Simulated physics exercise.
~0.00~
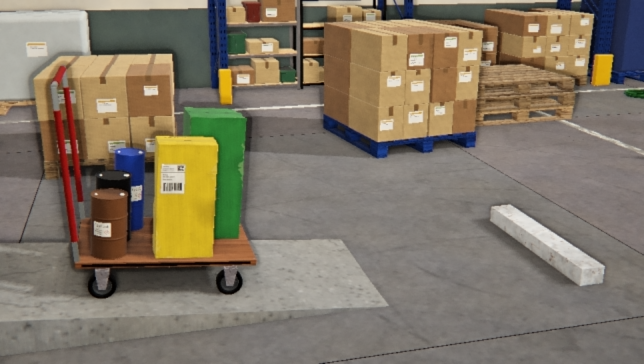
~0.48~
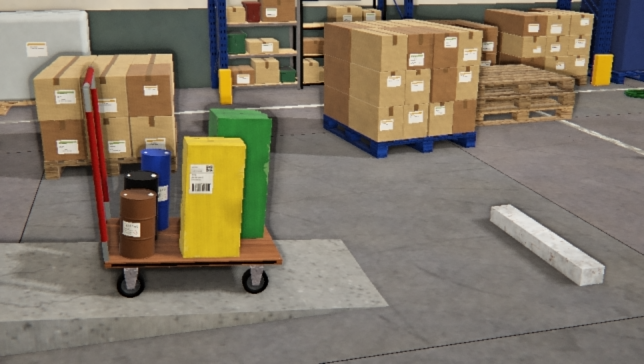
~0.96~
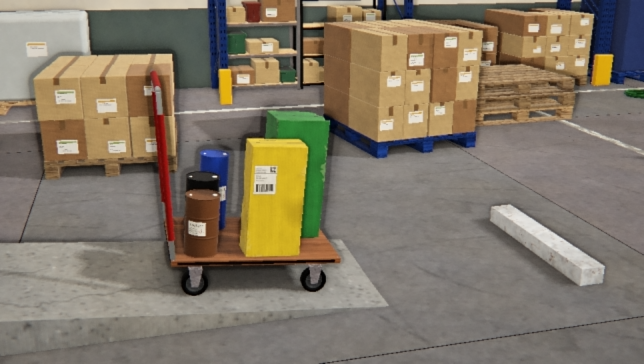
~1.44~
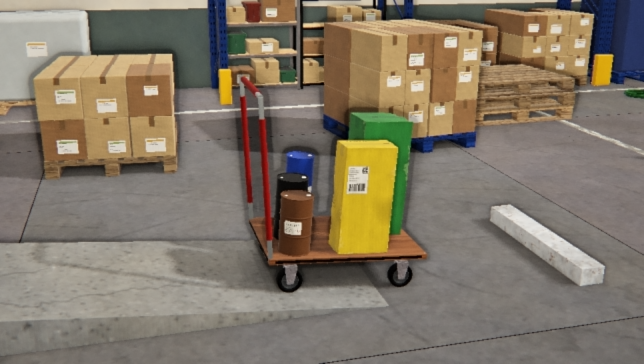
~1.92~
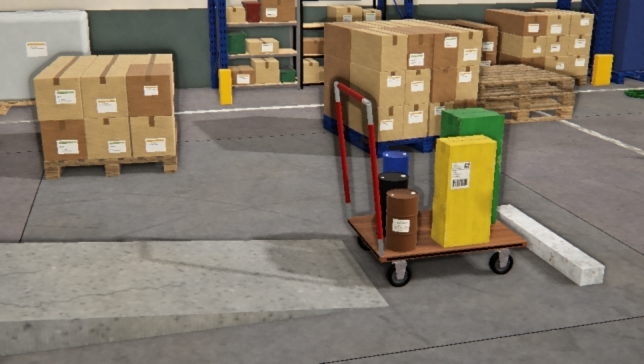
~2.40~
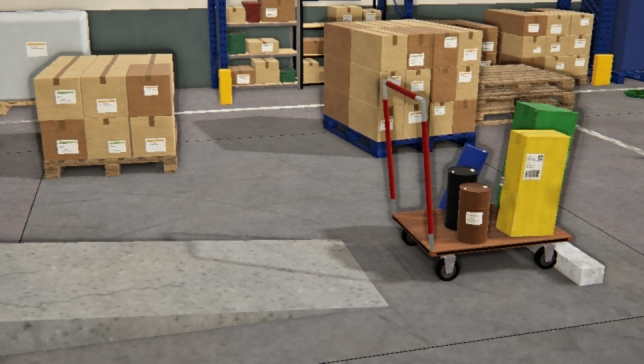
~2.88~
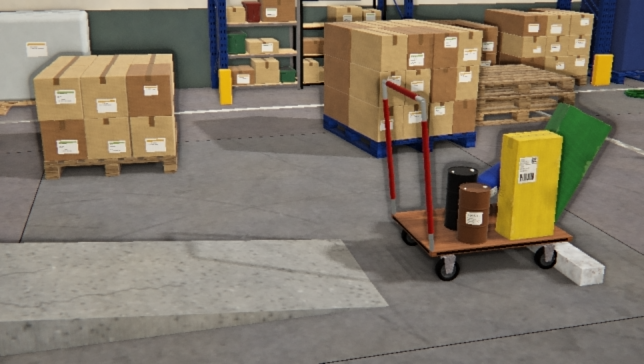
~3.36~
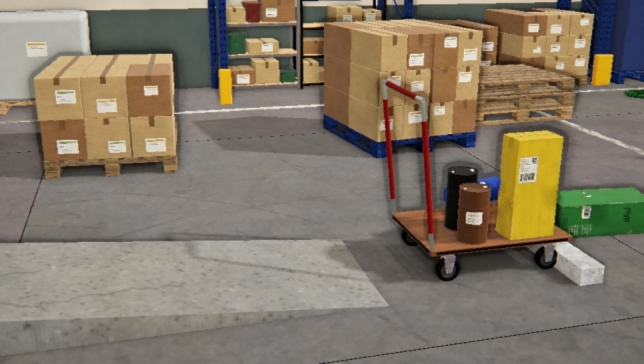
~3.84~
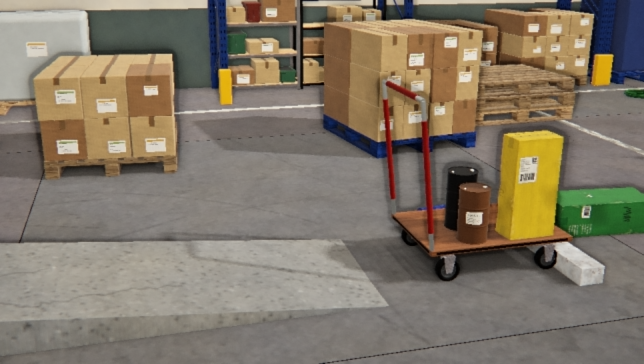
Flat trolley rolling right across a warehouse floor into a kerb, its green box and blue canister toppling, other items staying upright.
